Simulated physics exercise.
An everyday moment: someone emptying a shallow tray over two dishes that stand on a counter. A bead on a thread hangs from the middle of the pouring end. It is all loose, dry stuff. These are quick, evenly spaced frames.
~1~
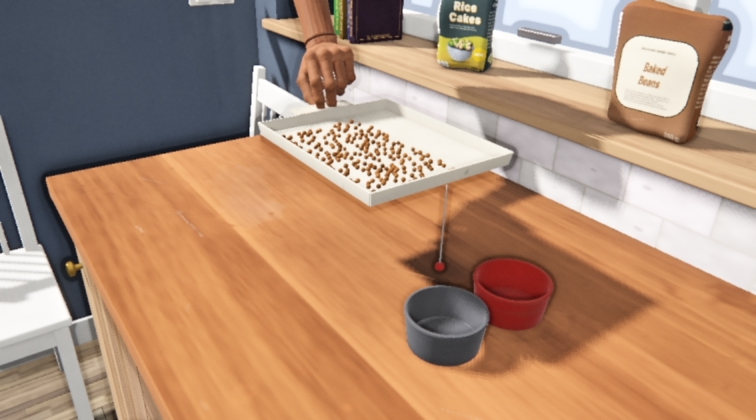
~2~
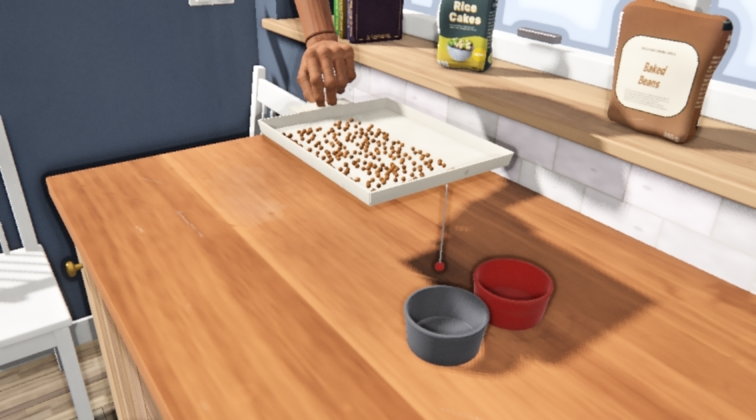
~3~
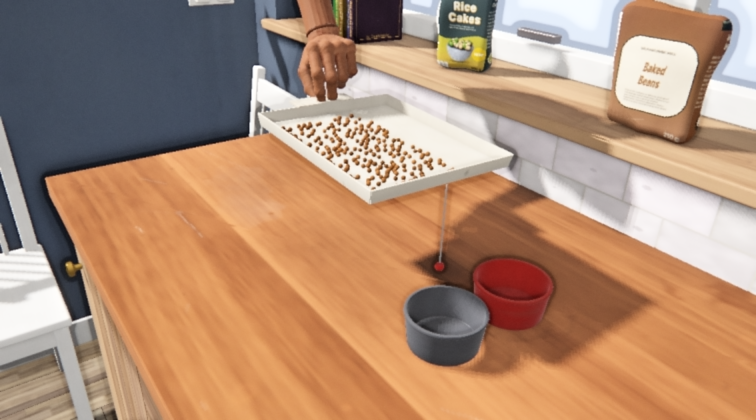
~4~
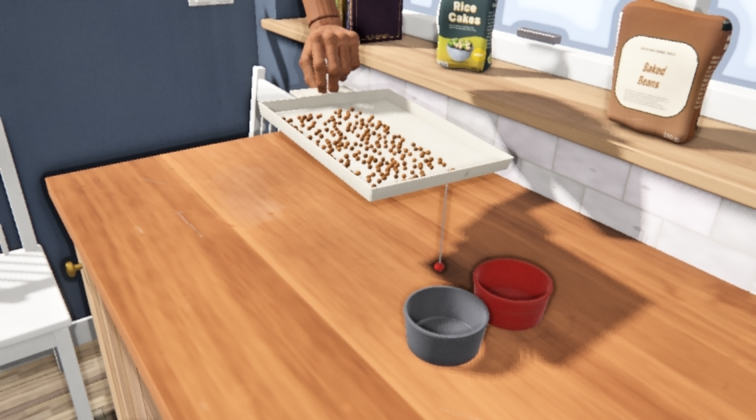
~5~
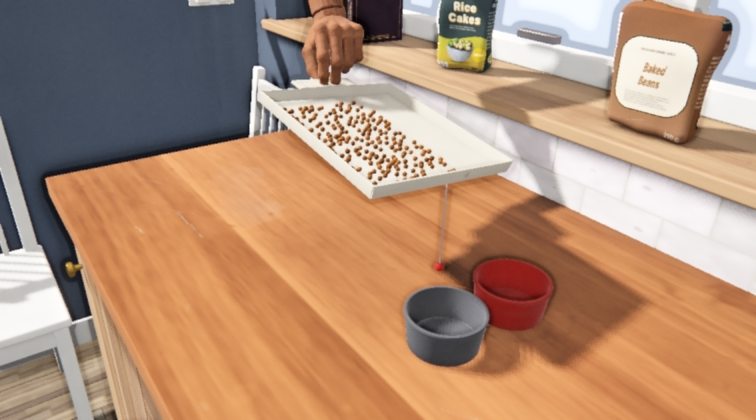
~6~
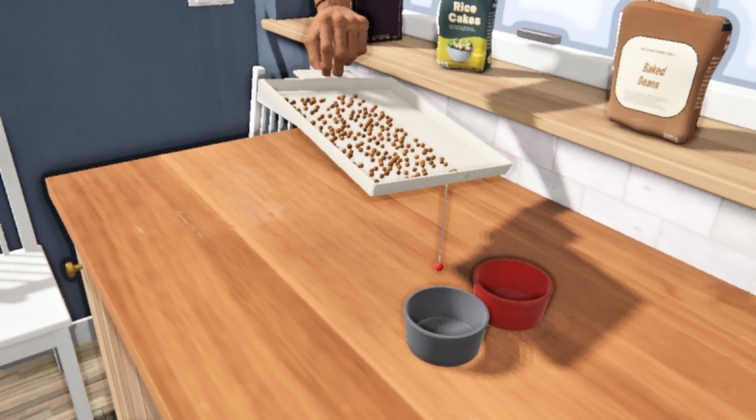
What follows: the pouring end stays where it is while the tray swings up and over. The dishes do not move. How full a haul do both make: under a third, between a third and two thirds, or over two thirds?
They take less than a third between them.
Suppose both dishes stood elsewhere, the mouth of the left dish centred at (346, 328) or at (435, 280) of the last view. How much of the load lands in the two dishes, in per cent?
Near 0 % and 80 %.
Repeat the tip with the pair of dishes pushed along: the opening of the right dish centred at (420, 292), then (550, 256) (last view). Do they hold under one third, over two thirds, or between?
At the first place below one third, at the second under a third.
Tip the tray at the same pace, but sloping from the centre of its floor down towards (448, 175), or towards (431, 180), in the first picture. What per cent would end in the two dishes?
The first gives 80 %, the second 60 %.
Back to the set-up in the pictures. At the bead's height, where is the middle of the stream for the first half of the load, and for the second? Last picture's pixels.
First near (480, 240), later near (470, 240).
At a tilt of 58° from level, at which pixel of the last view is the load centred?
Close to (474, 175).
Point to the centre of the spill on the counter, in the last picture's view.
Roughly at (483, 277).
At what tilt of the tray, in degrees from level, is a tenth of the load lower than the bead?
At about 80°.
Shortly afterwards, tray tipped steeply; all but a few on the tray; only a few in the right dish; a little outside both; only a few in the air.
Next, tray tipped right over; the bulk on the tray; only a few in the right dish; a little outside both; a little in the air.
Some moments later, tray tipped past a quarter turn; a little in the right dish; the bulk outside both.
In the end, tray tipped past a quarter turn; none at all in the left dish; a little in the right dish; the bulk outside both.
